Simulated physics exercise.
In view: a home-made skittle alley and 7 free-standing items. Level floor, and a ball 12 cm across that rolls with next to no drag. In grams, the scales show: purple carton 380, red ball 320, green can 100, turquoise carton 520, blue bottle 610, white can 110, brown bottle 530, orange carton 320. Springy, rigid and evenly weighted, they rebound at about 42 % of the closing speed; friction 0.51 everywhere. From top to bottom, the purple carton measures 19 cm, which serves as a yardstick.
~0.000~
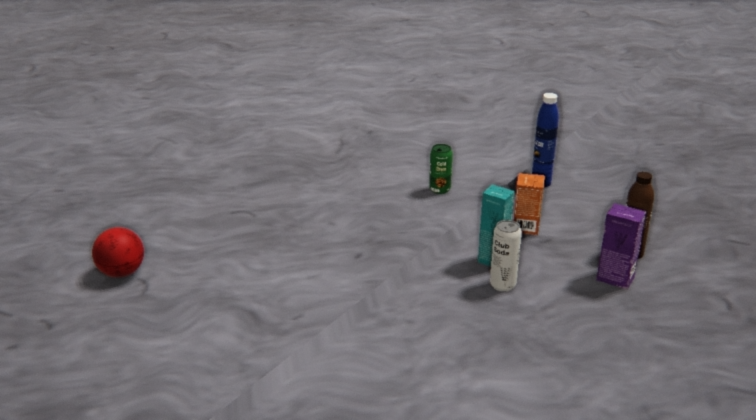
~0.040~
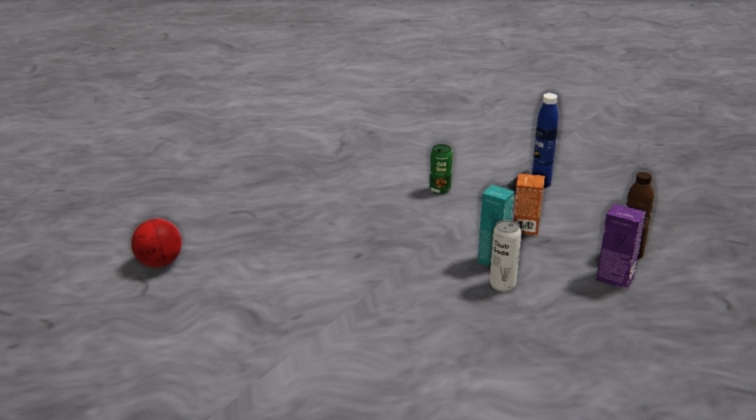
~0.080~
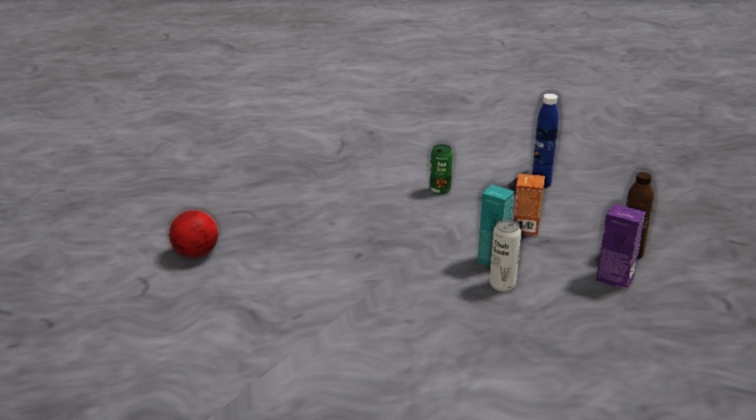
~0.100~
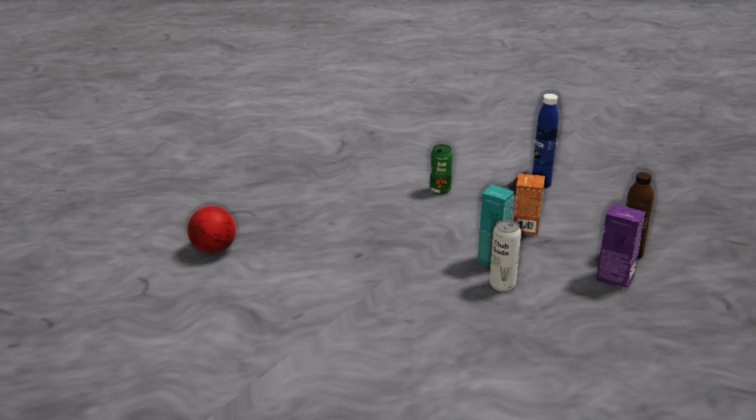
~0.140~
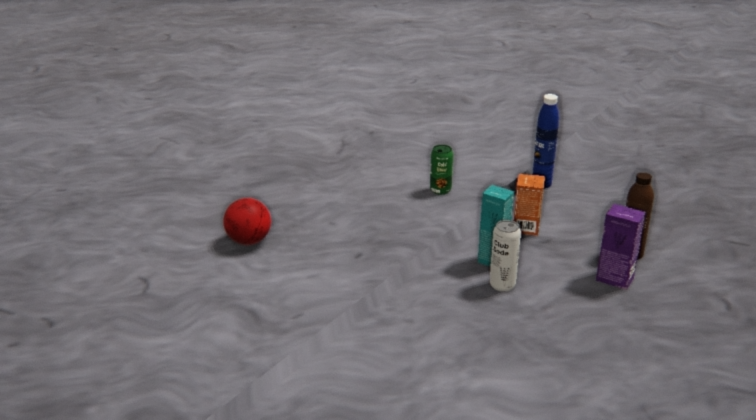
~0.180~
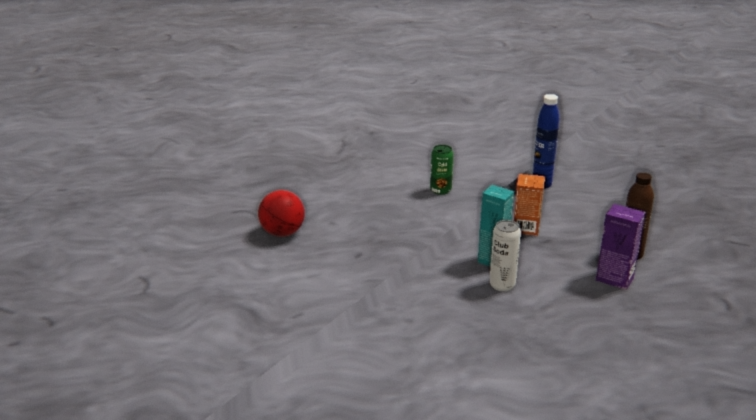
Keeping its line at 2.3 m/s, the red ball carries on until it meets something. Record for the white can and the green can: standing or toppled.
Result: The white can is left standing; the green can is bowled over.
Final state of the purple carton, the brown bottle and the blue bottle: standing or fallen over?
Outcome noted - the purple carton survives without falling, the brown bottle survives without falling, the blue bottle ends up fallen.
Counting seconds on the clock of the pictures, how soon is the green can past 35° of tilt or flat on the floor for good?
Around 0.5 seconds.
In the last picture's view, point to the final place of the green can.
Around pixel (606, 139).
After 0.48 s, ball has run 98 cm; red ball near (476, 173); green can 55° off upright near (503, 144).
After 0.68 s, ball has run 111 cm; red ball near (514, 164); green can on its side near (564, 133); blue bottle 7° off upright.
After 1.18 s, ball has run 118 cm; red ball near (521, 150); green can on its side near (591, 135); blue bottle on its side.
After 2.78 s, ball has run 141 cm; red ball near (540, 112); green can on its side near (605, 139); blue bottle on its side.
In the end (4.0 s), toppled on the floor, green can and blue bottle; the other 5 under 8 cm from the start. At the end, from the last picture's camera, white can near (505, 257), green can near (606, 139).
